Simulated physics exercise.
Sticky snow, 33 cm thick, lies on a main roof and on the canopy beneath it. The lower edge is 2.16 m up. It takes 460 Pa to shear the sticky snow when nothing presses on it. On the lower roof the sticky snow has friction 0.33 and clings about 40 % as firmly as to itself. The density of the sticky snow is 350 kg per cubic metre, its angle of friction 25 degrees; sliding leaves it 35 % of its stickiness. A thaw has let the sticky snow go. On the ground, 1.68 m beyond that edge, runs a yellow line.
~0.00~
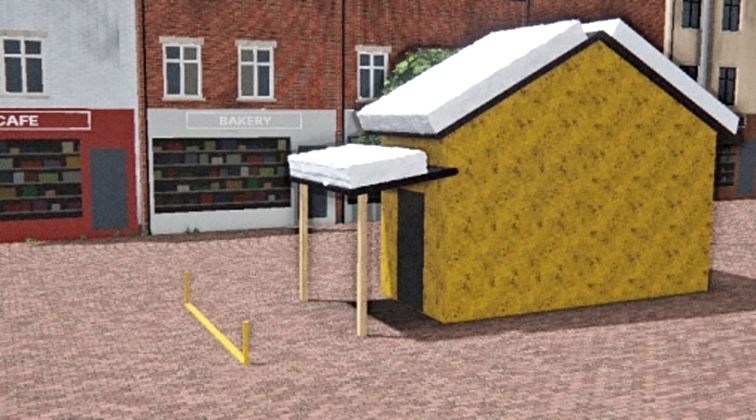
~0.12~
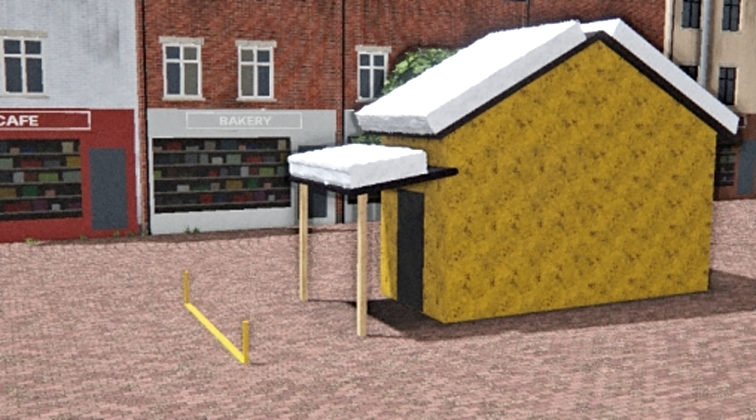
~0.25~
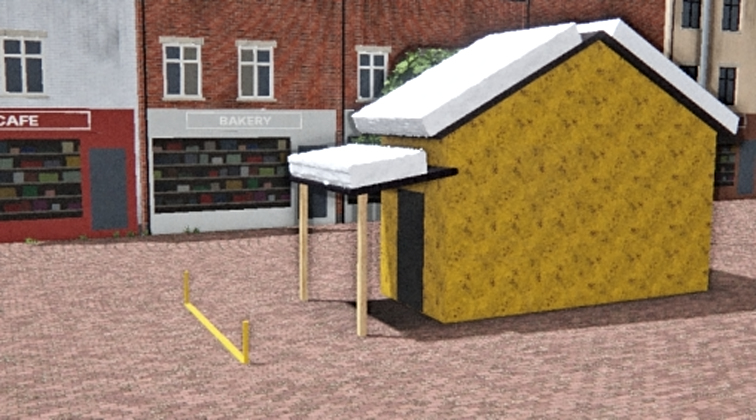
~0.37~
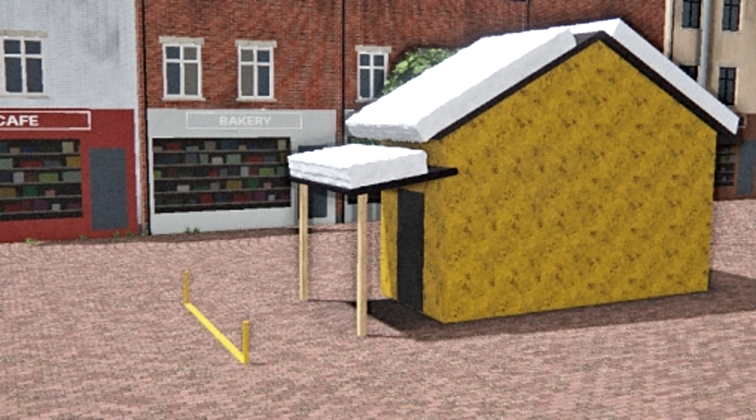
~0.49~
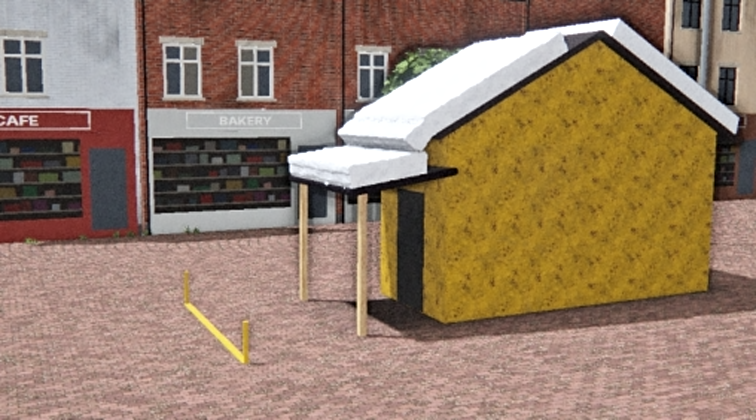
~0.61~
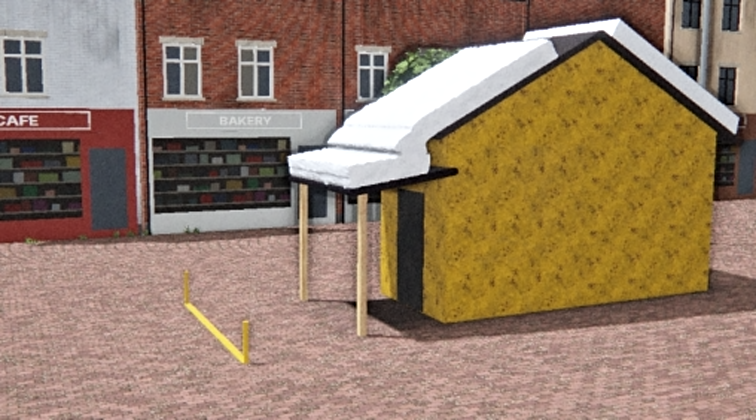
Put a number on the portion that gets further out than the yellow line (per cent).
The portion that gets further out than the yellow line is near 38 %.
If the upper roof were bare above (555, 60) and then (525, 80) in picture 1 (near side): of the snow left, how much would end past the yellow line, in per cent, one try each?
In turn about 20 %, 7 %.
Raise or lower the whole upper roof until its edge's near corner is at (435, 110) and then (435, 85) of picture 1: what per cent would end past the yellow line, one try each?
In turn about 50 %, 50 %.
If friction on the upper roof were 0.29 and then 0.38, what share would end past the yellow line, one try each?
In that order: 16 %, 3 %.
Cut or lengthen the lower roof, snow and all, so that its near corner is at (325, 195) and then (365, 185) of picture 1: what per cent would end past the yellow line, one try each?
In that order: 25 %, 45 %.
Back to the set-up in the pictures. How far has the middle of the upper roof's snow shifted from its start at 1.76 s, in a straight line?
Roughly 3.6 m.
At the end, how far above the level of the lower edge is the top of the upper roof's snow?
Some 0.5 m.
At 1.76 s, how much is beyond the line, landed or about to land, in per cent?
Near 0 %.
After 1.14 s, none is below the lower edge and 0 % is past the line.
After 1.76 s, 38 % is below the lower edge and 0 % is past the line.
After 2.38 s, 72 % is below the lower edge and 31 % is past the line.
After 3.00 s, 76 % is below the lower edge and 38 % is past the line.
After 4.90 s, at the end, 78 % is below the lower edge and 38 % is past the line.
